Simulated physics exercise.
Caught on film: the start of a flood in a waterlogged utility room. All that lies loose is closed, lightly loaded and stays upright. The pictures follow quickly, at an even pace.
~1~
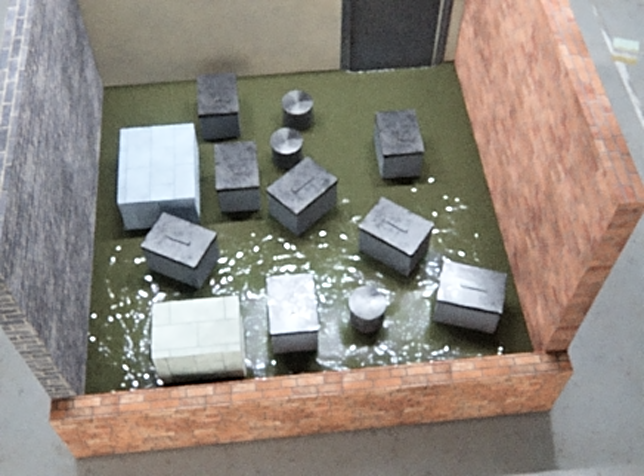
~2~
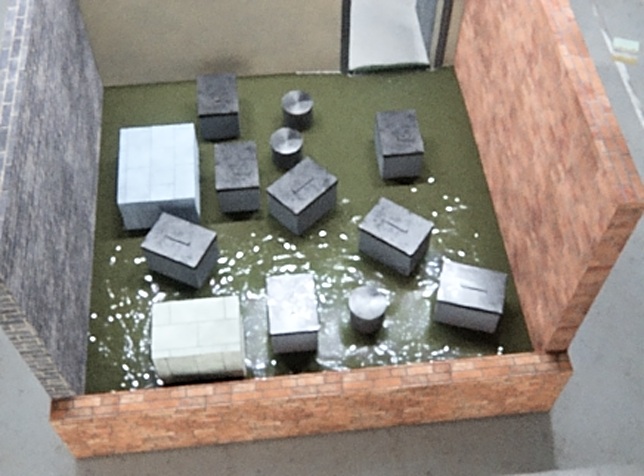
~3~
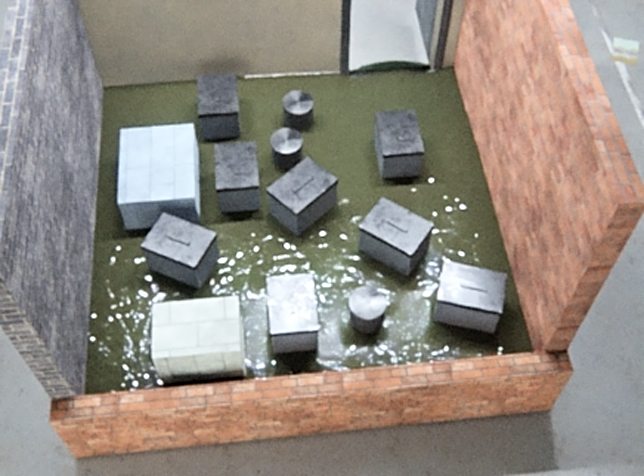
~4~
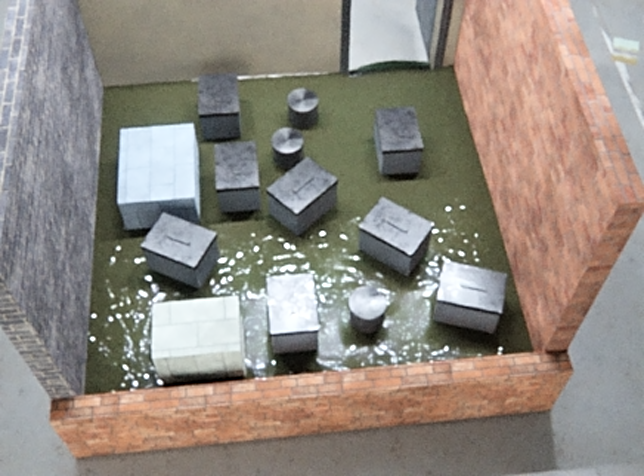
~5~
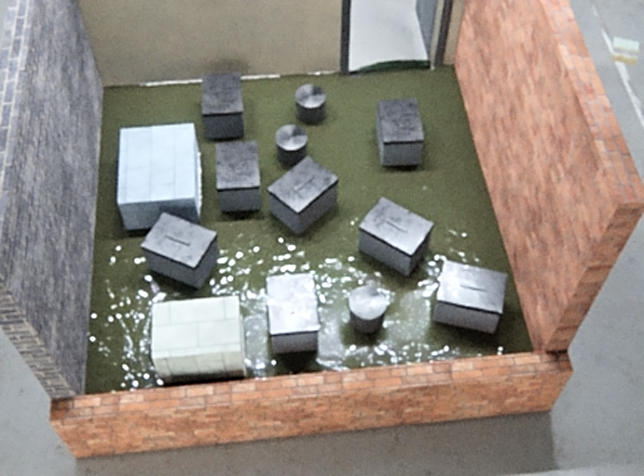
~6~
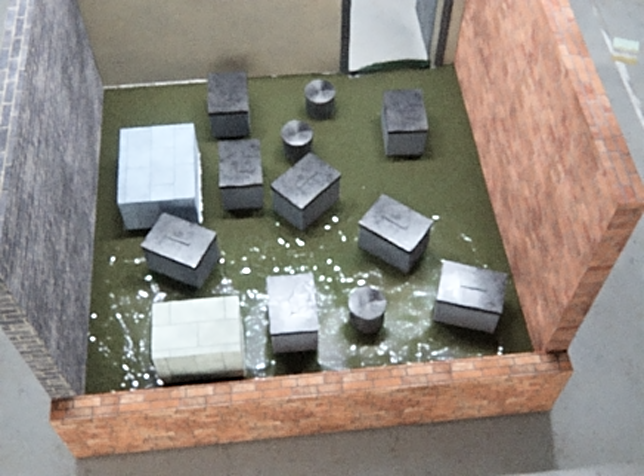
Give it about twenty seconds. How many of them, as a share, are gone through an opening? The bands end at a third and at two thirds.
Share: One to two thirds.
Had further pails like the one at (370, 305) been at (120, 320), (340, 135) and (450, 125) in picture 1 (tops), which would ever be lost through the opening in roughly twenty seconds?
One after the other: Still in, yes, through.
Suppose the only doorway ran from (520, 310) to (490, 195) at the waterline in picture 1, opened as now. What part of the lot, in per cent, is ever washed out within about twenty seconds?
I make it 90 per cent.
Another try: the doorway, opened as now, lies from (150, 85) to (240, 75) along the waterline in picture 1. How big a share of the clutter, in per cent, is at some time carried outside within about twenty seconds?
Roughly 50 per cent.
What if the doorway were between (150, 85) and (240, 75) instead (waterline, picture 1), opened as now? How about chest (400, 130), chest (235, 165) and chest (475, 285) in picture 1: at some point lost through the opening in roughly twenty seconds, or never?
In turn: Washed out, out, stays.
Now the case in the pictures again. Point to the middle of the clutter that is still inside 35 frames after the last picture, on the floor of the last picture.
Roughly at (370, 228).
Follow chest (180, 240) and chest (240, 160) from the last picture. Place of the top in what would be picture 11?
Roughly at (206, 225) and (257, 140).
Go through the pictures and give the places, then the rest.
In the first picture, a chest at (399, 132), afloat; a pail at (297, 102), afloat; 0 of 11 have shifted.
In the second picture, a chest at (399, 132), afloat; a pail at (297, 102), afloat; 0 of 11 have shifted.
In the third picture, a chest at (399, 132) floats; a pail at (298, 102) floats; 0 of 11 have shifted.
In the fourth picture, a chest at (399, 128), afloat, close to its start; a pail at (303, 100), afloat, close to its start; 2 of 11 have shifted.
In the fifth picture, a chest at (400, 120) floats, close to its start; a pail at (310, 96) floats, close to its start; 3 of 11 have shifted.
In the sixth picture, a chest at (405, 110), afloat, a stride from its start; a pail at (320, 91) floats, close to its start; 6 of 11 have shifted.
A moment on, 1 of 11 are out; 10 afloat.
Next, 3 of 11 are out; 8 afloat.
Later, 7 of 11 are out; 4 afloat.
In the end, 7 of 11 are out; 4 afloat.
